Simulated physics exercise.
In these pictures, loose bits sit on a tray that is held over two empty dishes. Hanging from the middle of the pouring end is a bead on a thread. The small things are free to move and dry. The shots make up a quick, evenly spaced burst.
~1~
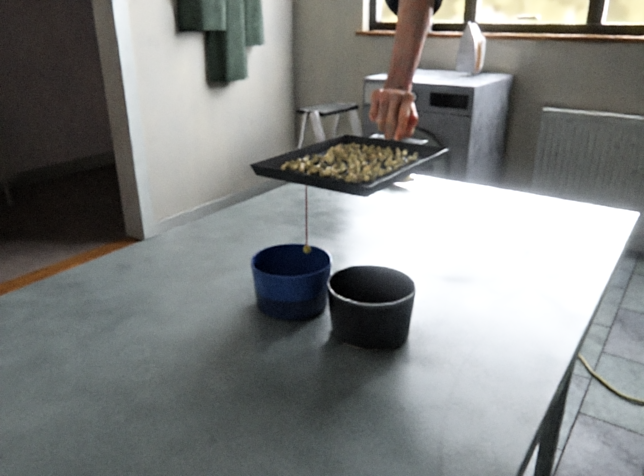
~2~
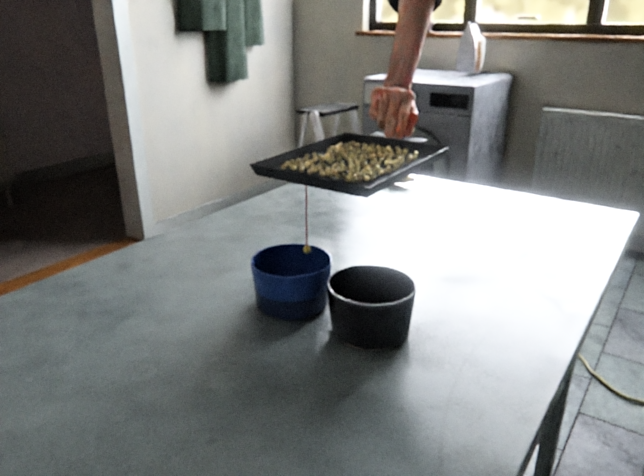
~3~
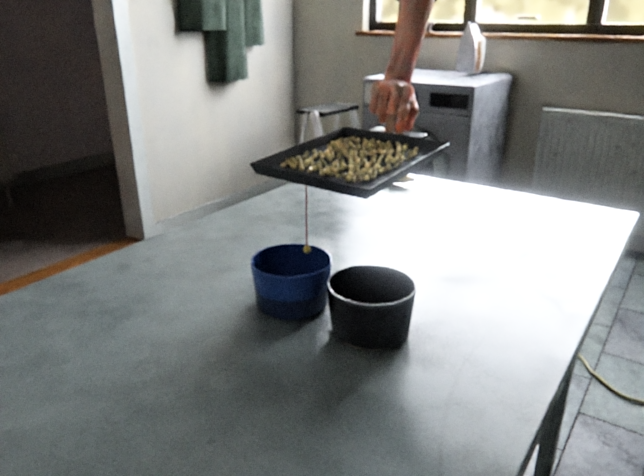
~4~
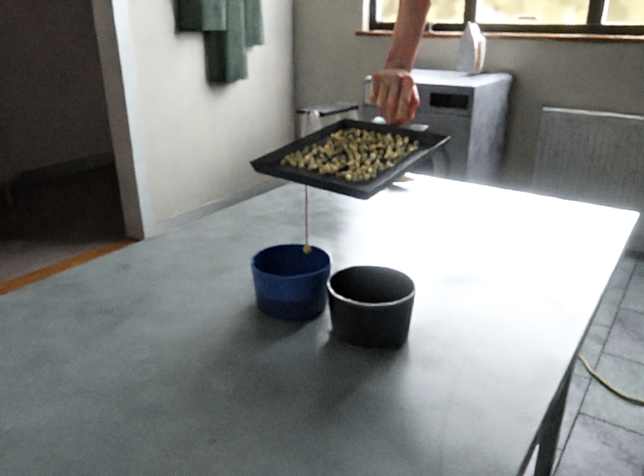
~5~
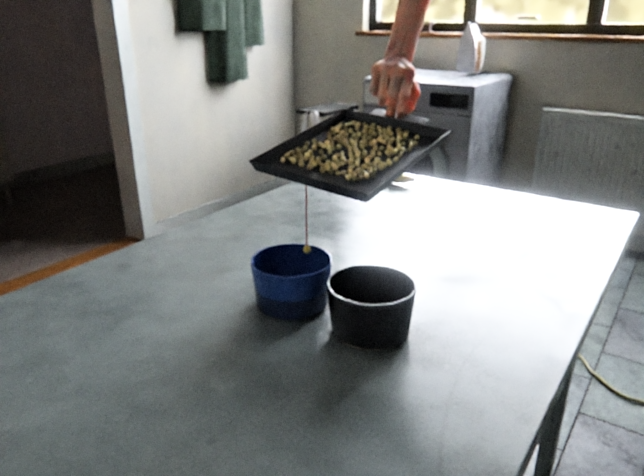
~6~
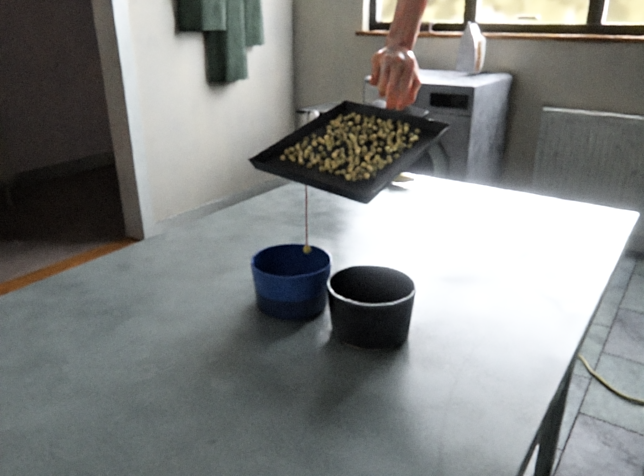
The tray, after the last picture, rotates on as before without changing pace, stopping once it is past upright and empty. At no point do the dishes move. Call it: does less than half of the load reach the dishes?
No.
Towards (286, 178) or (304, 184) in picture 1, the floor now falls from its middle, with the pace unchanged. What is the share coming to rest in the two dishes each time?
I'd say roughly 40 percent with the first slope, 50 percent with the other.
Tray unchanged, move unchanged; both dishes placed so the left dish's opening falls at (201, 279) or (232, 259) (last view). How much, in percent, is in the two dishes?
Approximately 0 percent, followed by approximately 40 percent.
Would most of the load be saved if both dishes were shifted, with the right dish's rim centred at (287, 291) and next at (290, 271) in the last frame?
For the two tries in order: Not as much as half, not as much as half.
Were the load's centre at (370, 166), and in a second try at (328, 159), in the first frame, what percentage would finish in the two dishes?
Share in order: Roughly 90 %, 80 %.
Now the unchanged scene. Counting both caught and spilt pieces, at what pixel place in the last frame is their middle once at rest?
Roughly at (365, 326), give or take.
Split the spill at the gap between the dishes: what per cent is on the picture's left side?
That would be roughly 70 per cent.
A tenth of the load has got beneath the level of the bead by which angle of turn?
About 60 degrees.
Shortly afterwards, tray tipped steeply; the bulk on the tray; a little in the right dish; only a few outside both; a little in the air.
Next, tray tipped right over; only a few on the tray; the bulk in the right dish; only a few in the left dish; a little outside both; a little in the air.
Some moments later, tray tipped past a quarter turn; the bulk in the right dish; only a few in the left dish; a little outside both.
In the end, tray tipped past a quarter turn; the bulk in the right dish; only a few in the left dish; a little outside both.
